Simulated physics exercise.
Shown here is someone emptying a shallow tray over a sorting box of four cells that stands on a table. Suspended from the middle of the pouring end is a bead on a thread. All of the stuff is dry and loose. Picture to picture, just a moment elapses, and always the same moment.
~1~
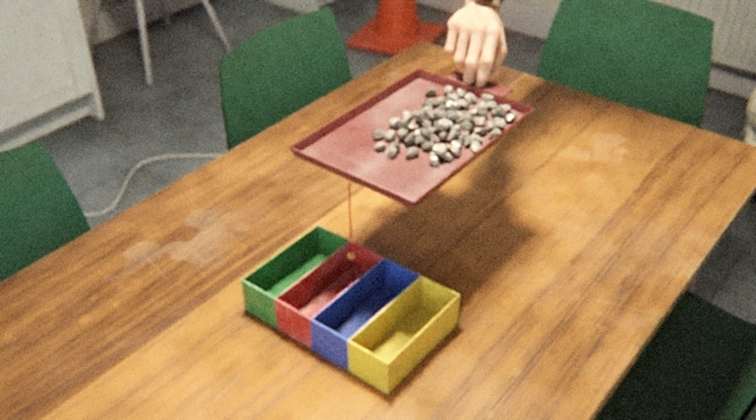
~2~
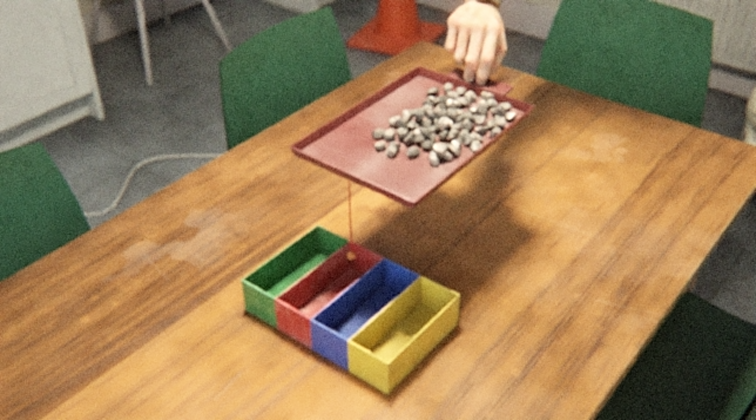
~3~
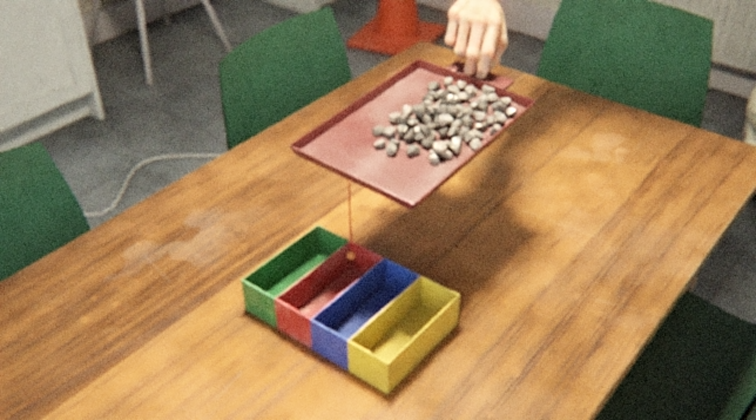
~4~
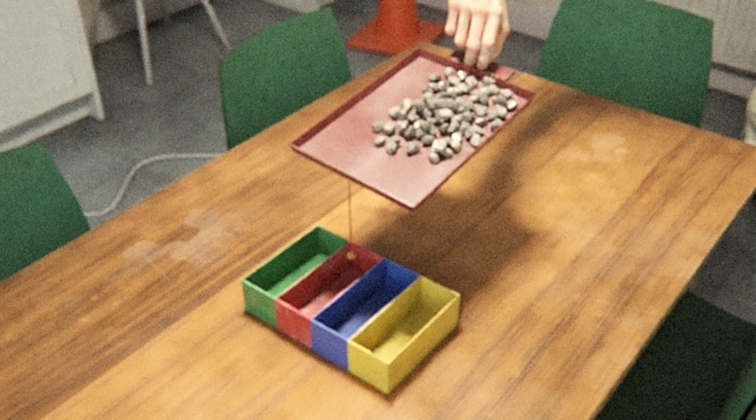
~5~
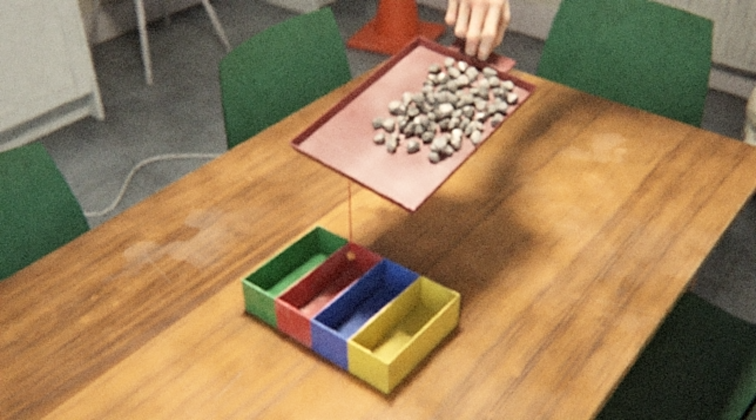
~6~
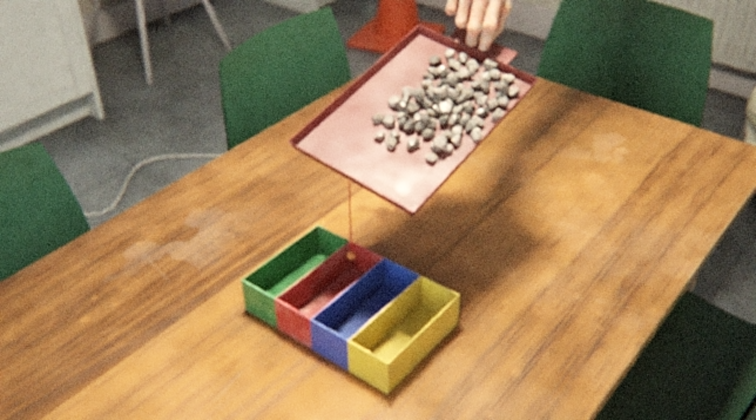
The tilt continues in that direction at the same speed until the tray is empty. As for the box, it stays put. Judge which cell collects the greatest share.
I would say the yellow one.
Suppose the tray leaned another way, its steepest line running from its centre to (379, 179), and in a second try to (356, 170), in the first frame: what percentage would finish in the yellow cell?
Near 30 % and, after that, 0 %.
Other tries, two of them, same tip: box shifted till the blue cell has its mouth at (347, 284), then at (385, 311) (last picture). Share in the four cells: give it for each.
70 per cent, then 100 per cent.
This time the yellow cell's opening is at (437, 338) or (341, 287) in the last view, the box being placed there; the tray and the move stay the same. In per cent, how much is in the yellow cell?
Trial 1: 0 percent; trial 2: 10 percent.
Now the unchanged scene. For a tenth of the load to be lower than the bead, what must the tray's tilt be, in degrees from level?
My estimate is some 60 degrees.
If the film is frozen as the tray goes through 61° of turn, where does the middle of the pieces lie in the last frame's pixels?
Somewhere about (409, 197).
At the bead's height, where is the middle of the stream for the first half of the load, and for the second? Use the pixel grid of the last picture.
First part (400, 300), rest (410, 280).
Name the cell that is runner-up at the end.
That's the blue cell.
Soon after the last picture, tray tipped steeply; most on the tray; a small part in the yellow cell; a stray few in the blue cell; about a quarter falling or outside the box.
A little later, tray tipped past a quarter turn; about two thirds in the yellow cell; about a third in the blue cell; a stray few in the red cell; a stray few falling or outside the box.
Later still, tray tipped past a quarter turn; about two thirds in the yellow cell; about a third in the blue cell; a stray few in the red cell; a stray few falling or outside the box.
At rest, tray tipped past a quarter turn; about two thirds in the yellow cell; about a third in the blue cell; a stray few in the red cell; none in the green cell; a stray few outside the box.
